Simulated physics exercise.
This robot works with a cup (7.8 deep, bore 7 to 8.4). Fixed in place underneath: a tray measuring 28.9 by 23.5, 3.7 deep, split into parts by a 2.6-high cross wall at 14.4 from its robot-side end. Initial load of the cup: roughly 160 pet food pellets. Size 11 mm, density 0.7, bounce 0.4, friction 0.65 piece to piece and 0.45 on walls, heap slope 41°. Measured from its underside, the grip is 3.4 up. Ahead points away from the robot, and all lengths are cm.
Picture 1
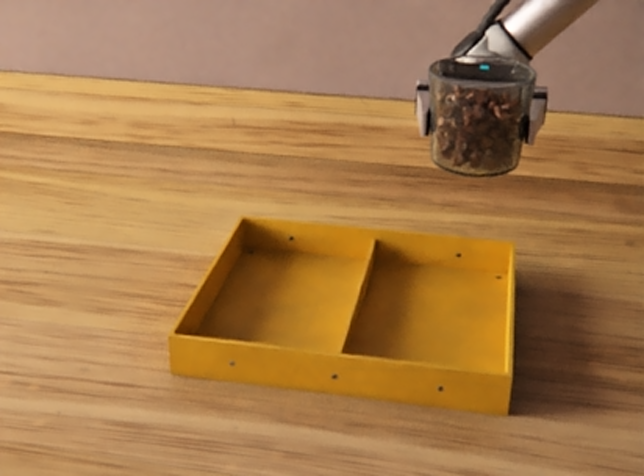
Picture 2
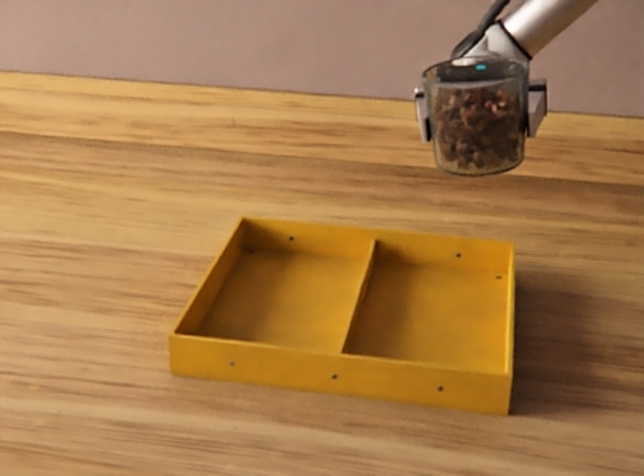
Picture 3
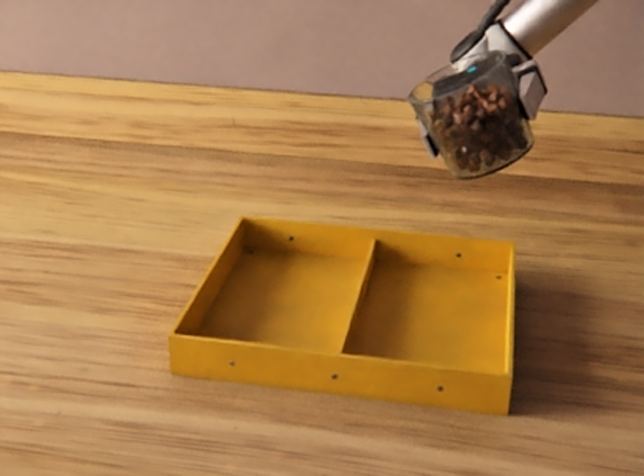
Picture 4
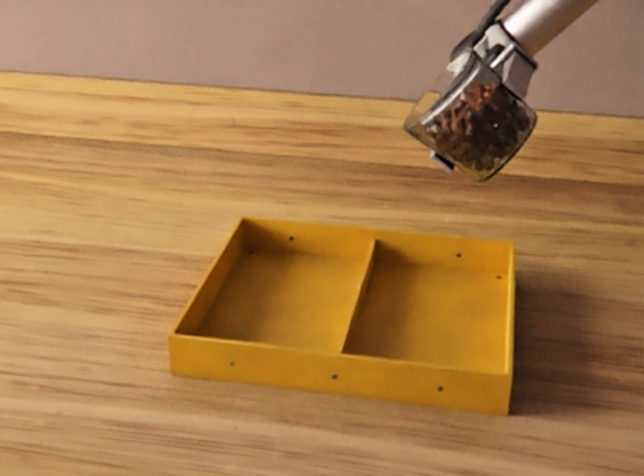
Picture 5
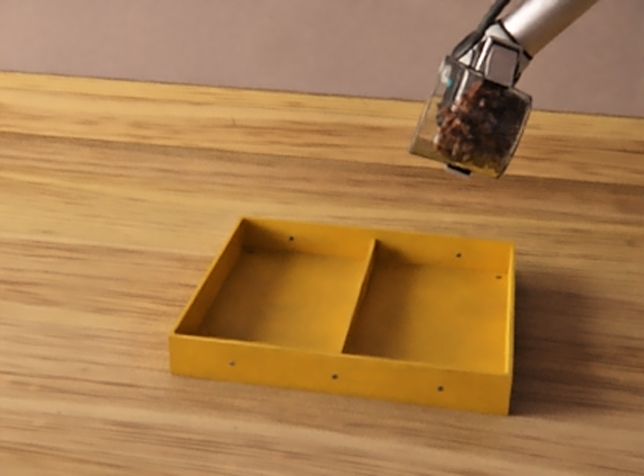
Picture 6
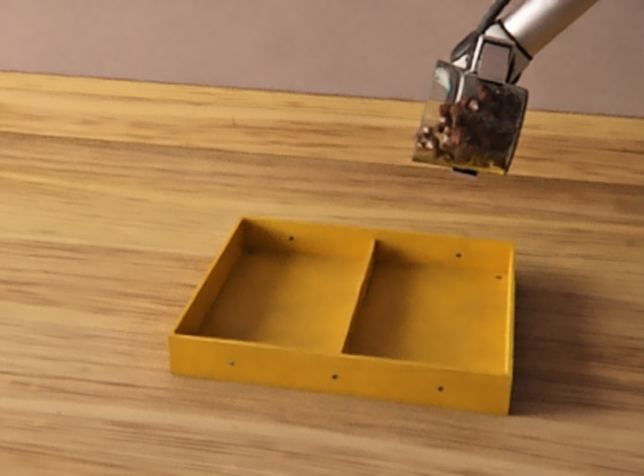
A robot arm gradually tilts a clear cup of brown pellets above a yellow divided tray.
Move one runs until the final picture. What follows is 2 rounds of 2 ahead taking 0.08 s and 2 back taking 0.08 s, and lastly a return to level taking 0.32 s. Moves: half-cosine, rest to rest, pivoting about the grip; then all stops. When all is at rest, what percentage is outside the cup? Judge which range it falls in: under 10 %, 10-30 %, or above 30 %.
It falls above 30 %.
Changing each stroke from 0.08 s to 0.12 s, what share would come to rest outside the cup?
25 %.
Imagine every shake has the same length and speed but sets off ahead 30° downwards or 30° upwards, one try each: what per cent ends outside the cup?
Near 15 and 55 percent respectively.
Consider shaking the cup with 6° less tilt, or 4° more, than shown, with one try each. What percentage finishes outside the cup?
Estimates: 30 % then 55 %.
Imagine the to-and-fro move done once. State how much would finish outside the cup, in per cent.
That change gives some 25 percent.
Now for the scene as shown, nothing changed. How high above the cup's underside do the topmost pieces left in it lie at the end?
Roughly 5.5 centimetres.
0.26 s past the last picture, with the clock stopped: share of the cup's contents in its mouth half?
Share in the mouth half: About 60 %.
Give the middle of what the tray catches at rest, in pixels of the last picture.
It lands close to (315, 315).
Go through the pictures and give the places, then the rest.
Cup middle at (478, 118), level; upper third of the load around (479, 111), from x 440 to 515, top at y 95; 157 in the cup, in the first picture.
Cup middle at (478, 118), tilted 8° forward; upper third of the load around (481, 114), from x 435 to 515, top at y 95, in the second picture.
Cup middle at (476, 119), tilted 28° forward; upper third of the load around (488, 113), from x 430 to 520, top at y 90, in the third picture.
Cup middle at (474, 120), tilted 52° forward; upper third of the load around (490, 109), from x 435 to 520, top at y 90, in the fourth picture.
Cup middle at (472, 122), tilted 72° forward; upper third of the load around (489, 107), from x 440 to 520, top at y 90, in the fifth picture.
Cup middle at (472, 122), tilted 80° forward; upper third of the load around (489, 110), from x 420 to 515, top at y 90; 157 in the cup, in the sixth picture.
Then, 0.26 s after the last picture, tilted 80° forward, highest piece 22 above the table; 126 in the cup, 8 in the far-side part, 6 in the robot-side part, 17 in flight or on a rim.
Then, 0.51 s after the last picture, tilted 28° forward, highest piece 24 above the table; 94 in the cup, 45 in the far-side part, 17 in the robot-side part, 1 in flight or on a rim.
Then, 0.84 s after the last picture, level, highest piece 24 above the table; 94 in the cup, 46 in the far-side part, 17 in the robot-side part.
Then, 1.89 s after the last picture, level, highest piece 24 above the table; 94 in the cup, 46 in the far-side part, 17 in the robot-side part.
Final count, 94 in the cup, 46 in the far-side part, 17 in the robot-side part. That is 40 % outside the cup.
